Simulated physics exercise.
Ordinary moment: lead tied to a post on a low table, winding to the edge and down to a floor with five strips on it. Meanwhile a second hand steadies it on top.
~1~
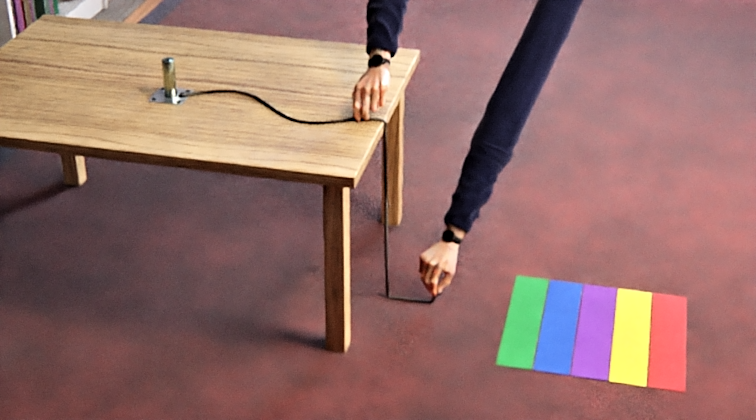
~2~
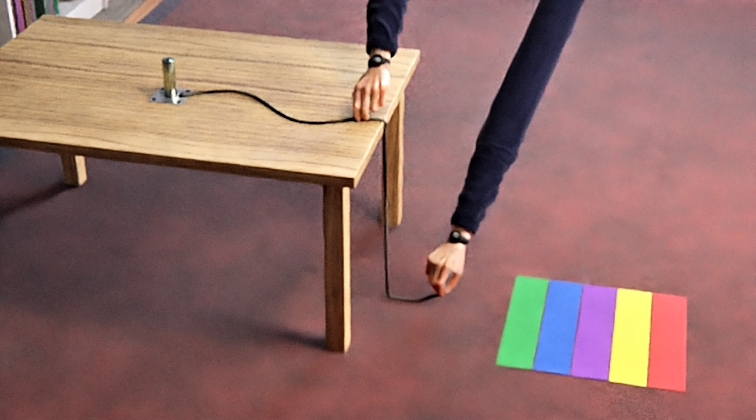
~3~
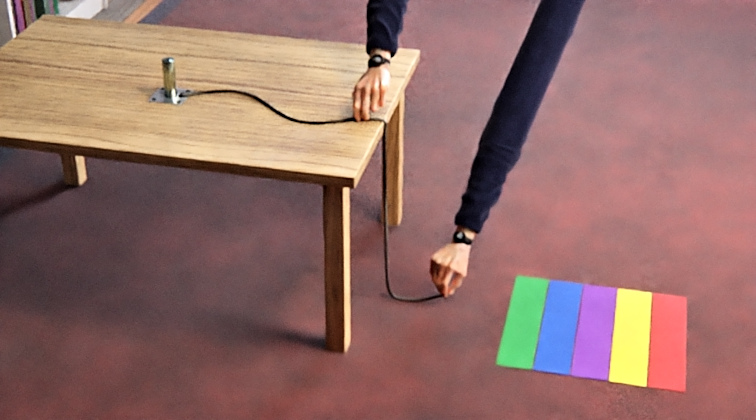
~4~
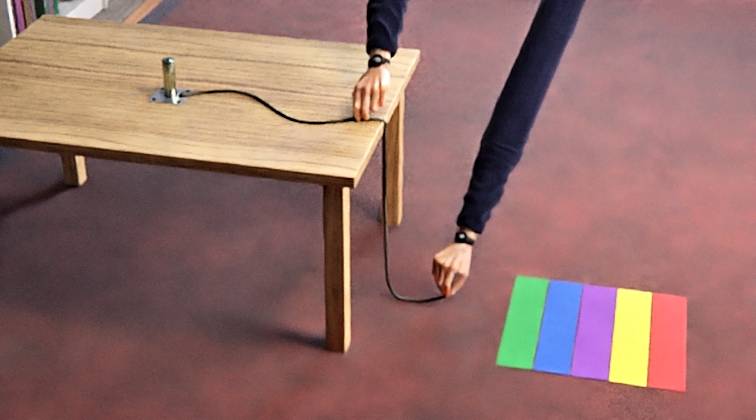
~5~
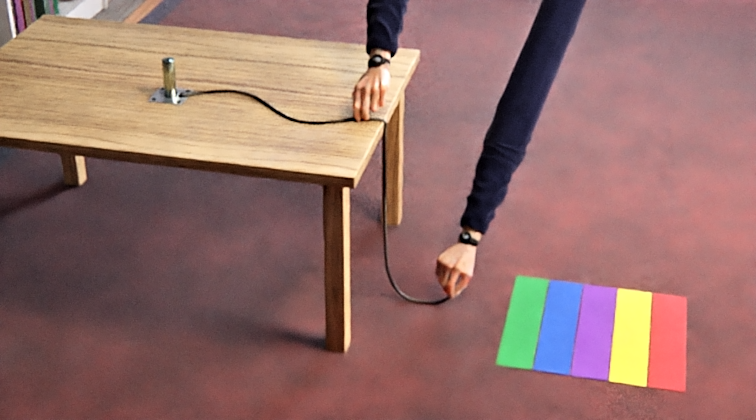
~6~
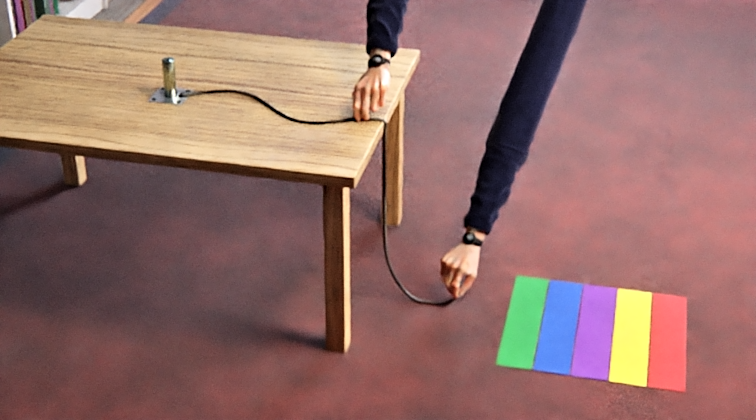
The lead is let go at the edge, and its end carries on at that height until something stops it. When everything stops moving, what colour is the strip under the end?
The strip under the end is purple.
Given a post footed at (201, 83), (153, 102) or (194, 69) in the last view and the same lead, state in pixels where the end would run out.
About (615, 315), (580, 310) and (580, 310).
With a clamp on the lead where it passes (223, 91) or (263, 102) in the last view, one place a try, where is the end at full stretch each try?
Estimates in sequence: (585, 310) then (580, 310).
Soon after, end near (534, 305); over green.
After that, end near (572, 310); over blue.
At the stop, end near (596, 313); over purple. It gets as far as the purple strip.
